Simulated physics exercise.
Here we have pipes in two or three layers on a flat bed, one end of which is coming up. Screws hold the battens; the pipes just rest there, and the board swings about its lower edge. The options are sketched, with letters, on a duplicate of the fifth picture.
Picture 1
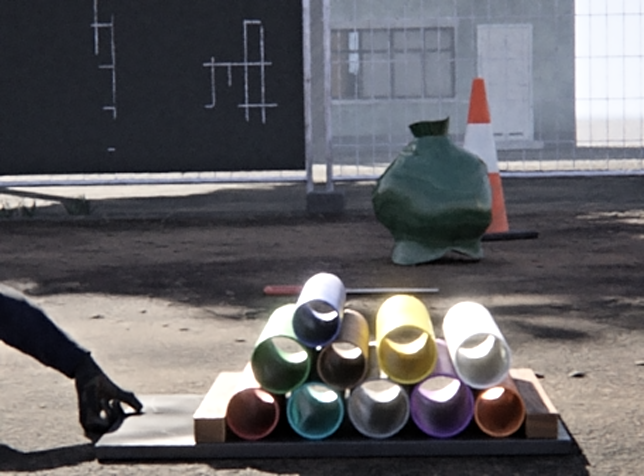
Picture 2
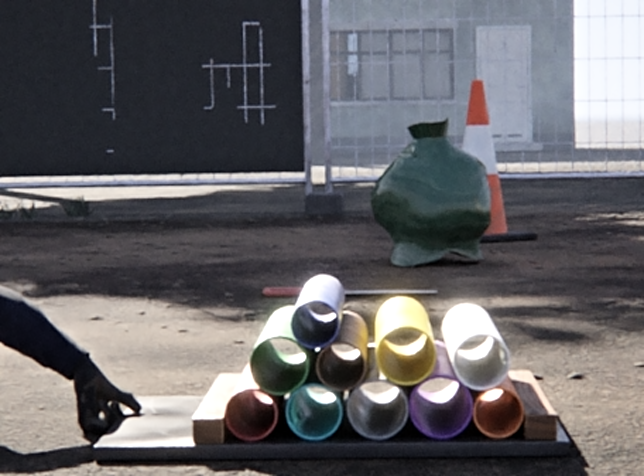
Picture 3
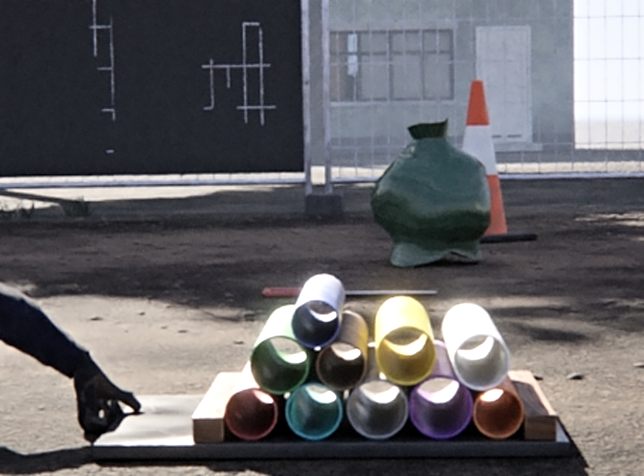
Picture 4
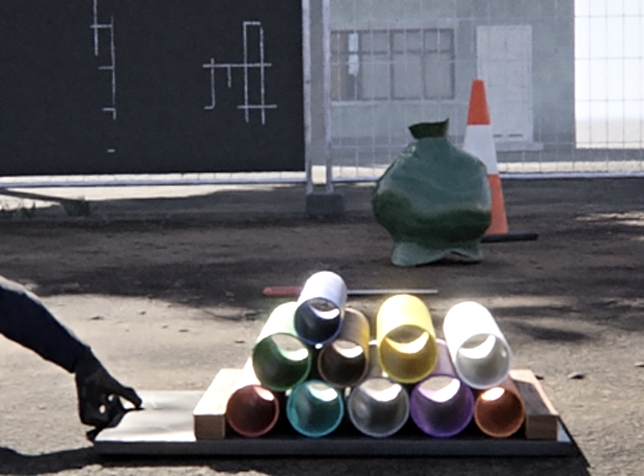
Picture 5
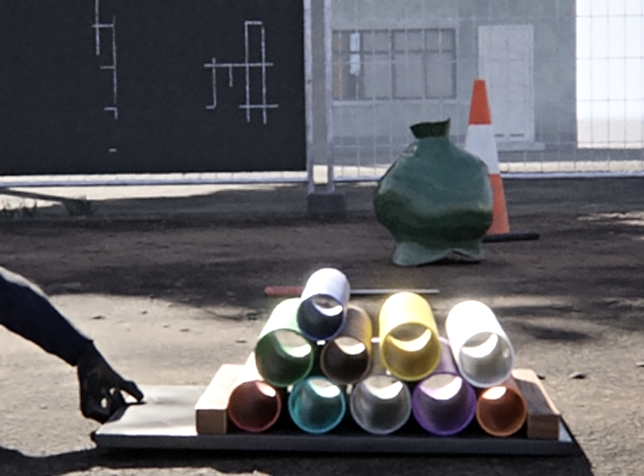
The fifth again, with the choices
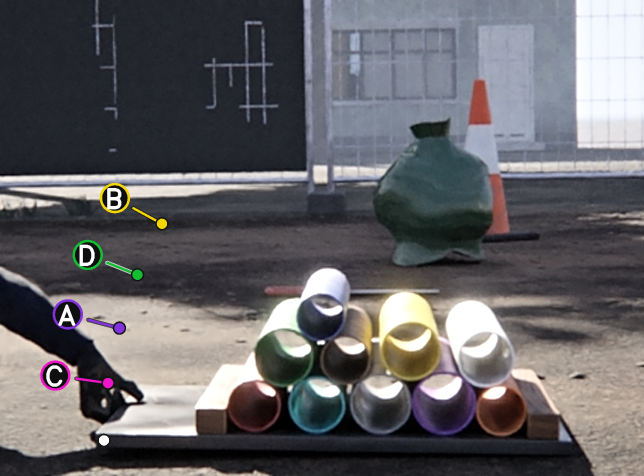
A dark-sleeved arm reaches in from the left to the end of a flat board on sunlit, dusty ground, seen from the front by a still camera, with a dark panel and wire fence behind. Nine coloured pipes sit stacked between wooden battens, a blue one on top at left, before a green sack and striped cone. The hand barely moves at first, then slightly raises the board's left end, the pipes shifting with it.
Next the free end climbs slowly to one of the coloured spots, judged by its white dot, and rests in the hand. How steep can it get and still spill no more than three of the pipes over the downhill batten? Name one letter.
At most to B.
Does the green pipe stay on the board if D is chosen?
The green pipe: Yes.
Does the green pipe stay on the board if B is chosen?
The green pipe: Yes.
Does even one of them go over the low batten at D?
Yes, at D.
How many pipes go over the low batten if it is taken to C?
The count is none.
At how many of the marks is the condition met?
The number is four.
On the marked copy, A at (120, 328); B at (162, 224); C at (108, 383); D at (138, 275); the white dot at (104, 440).
Following B. Soon after the start, board at 21°.
Later, board at 30°.
In the end, board at 30°, three over the low batten (blue, white, yellow).
As for the rest, A none over the low batten; C none over the low batten; D one over the low batten (white).
